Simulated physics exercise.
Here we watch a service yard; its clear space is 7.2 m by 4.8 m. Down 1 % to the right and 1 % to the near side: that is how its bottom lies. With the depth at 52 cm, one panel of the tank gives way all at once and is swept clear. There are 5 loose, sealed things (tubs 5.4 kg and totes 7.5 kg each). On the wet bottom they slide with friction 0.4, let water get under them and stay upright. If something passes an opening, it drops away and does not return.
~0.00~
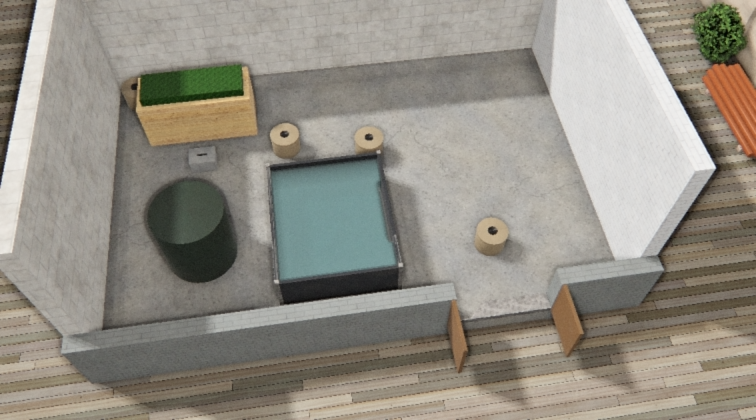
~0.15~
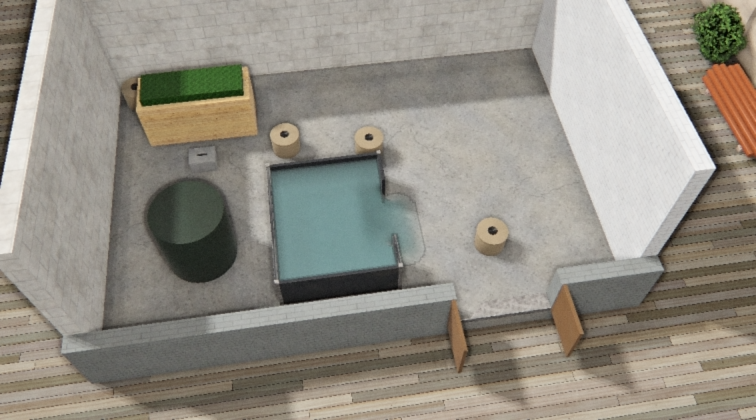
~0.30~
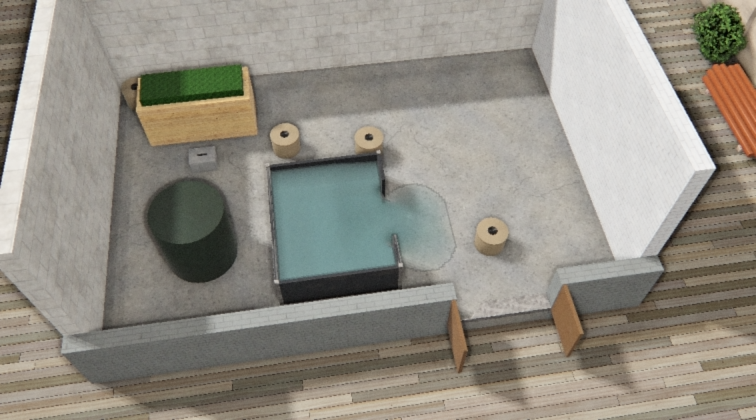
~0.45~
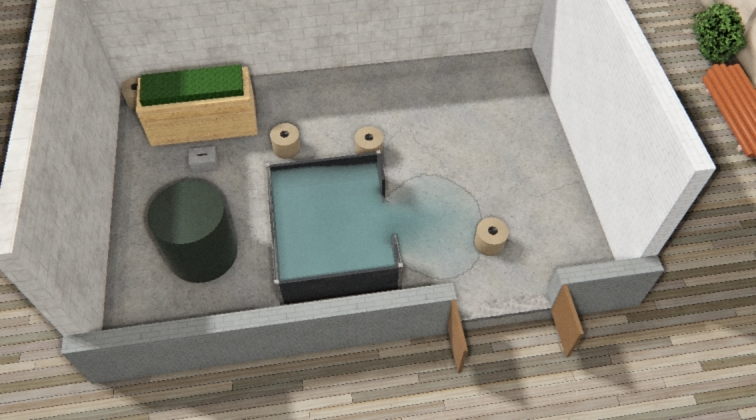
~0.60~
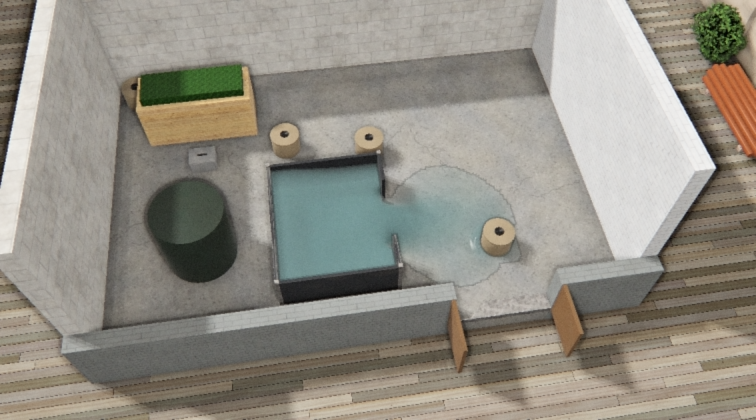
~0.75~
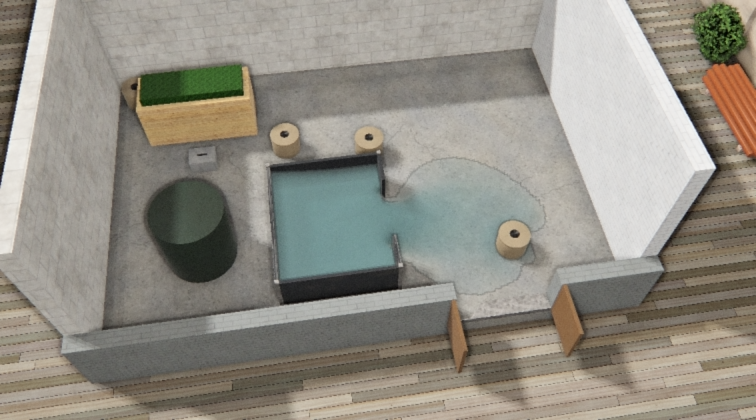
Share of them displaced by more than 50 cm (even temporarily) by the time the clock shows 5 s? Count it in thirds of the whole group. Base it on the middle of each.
Looks like the portion will come out lower than a third.
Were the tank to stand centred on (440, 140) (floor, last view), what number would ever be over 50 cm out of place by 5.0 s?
That gives 1 of them.
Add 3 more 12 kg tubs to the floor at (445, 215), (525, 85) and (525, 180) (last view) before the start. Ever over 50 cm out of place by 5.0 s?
Order as given: Goes farther, goes farther, goes farther.
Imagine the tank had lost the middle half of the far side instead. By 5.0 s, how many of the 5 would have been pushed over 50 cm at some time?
Then 2 of them would.
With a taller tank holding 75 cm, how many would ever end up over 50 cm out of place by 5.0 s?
Then it comes to 1.
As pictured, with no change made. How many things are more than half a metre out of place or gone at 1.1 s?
The count is 1.
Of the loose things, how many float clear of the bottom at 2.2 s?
Count: 1.
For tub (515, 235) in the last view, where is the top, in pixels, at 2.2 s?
Position: Approx. (599, 244).
After 1.1 s 1 of 5 are over 50 cm from their spots; 0 afloat.
After 2.2 s 1 of 5 are over 50 cm from their spots; 1 afloat.
After 3.5 s 1 of 5 are over 50 cm from their spots; 1 afloat.
After 5.0 s 1 of 5 are over 50 cm from their spots, and 1 have been at some point; 1 afloat.
